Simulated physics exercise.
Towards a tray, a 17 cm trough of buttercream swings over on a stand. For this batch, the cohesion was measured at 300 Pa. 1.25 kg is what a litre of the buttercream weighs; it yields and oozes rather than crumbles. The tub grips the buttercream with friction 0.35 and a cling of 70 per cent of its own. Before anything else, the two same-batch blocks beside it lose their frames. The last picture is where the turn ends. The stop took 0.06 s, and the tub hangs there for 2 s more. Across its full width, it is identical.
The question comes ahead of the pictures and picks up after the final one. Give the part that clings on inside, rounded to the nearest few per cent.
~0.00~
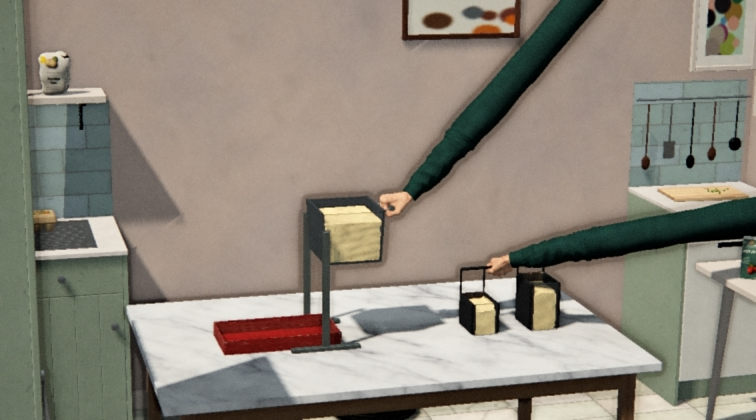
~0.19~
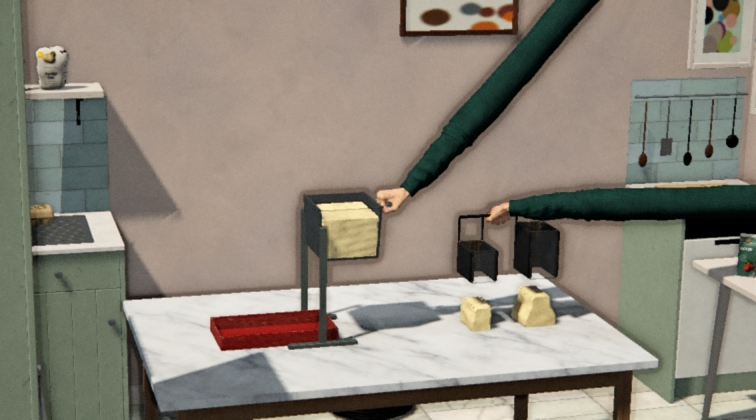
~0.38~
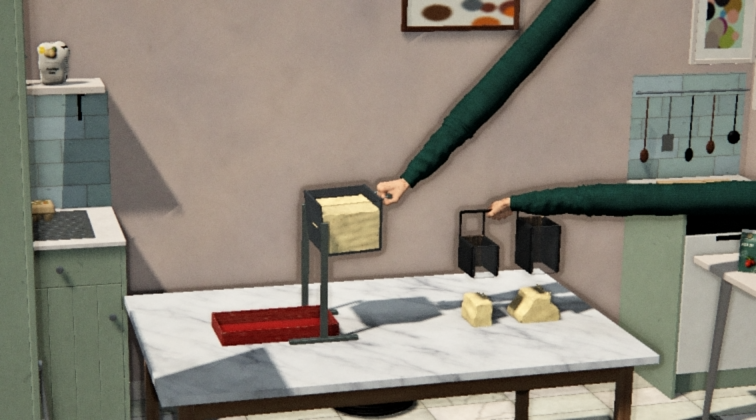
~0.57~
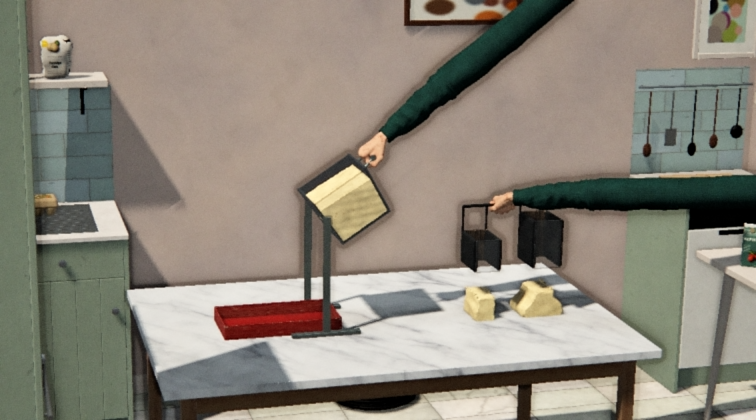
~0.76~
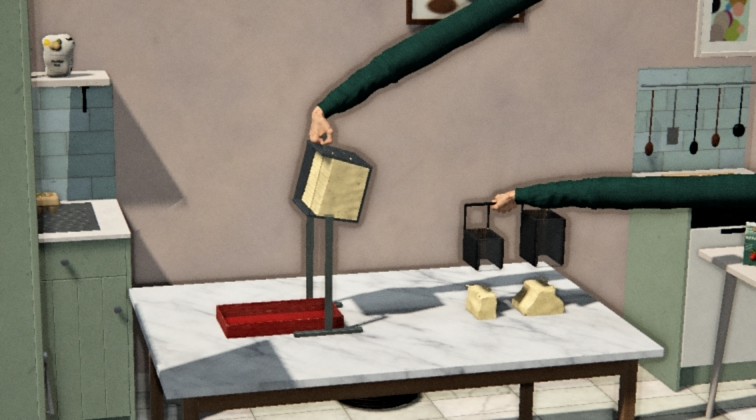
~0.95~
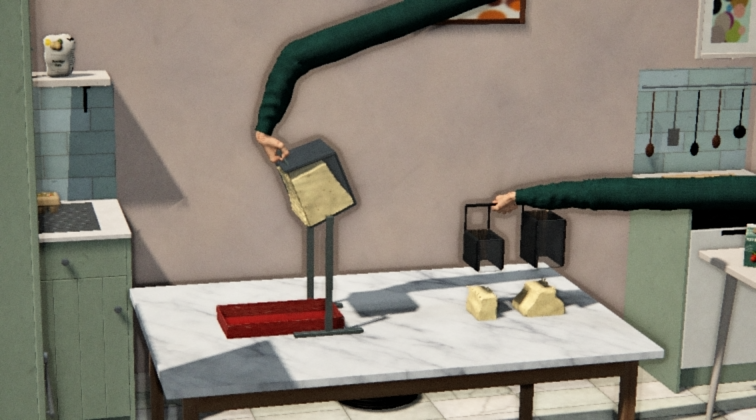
The part that clings on inside is close to 0 %.
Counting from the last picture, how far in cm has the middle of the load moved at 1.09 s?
13 cm.
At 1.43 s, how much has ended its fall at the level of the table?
Down at that time: Approx. 100 %.
After 1.09 s, the tub is at 112 degrees and holds 34 %.
After 1.26 s, the tub is at 112 degrees and holds 0 %.
After 1.43 s, the tub is at 112 degrees and holds 0 %.
After 1.60 s, the tub is at 112 degrees and holds 0 %.
After 2.95 s, the tub is at 112 degrees and holds 0 %.
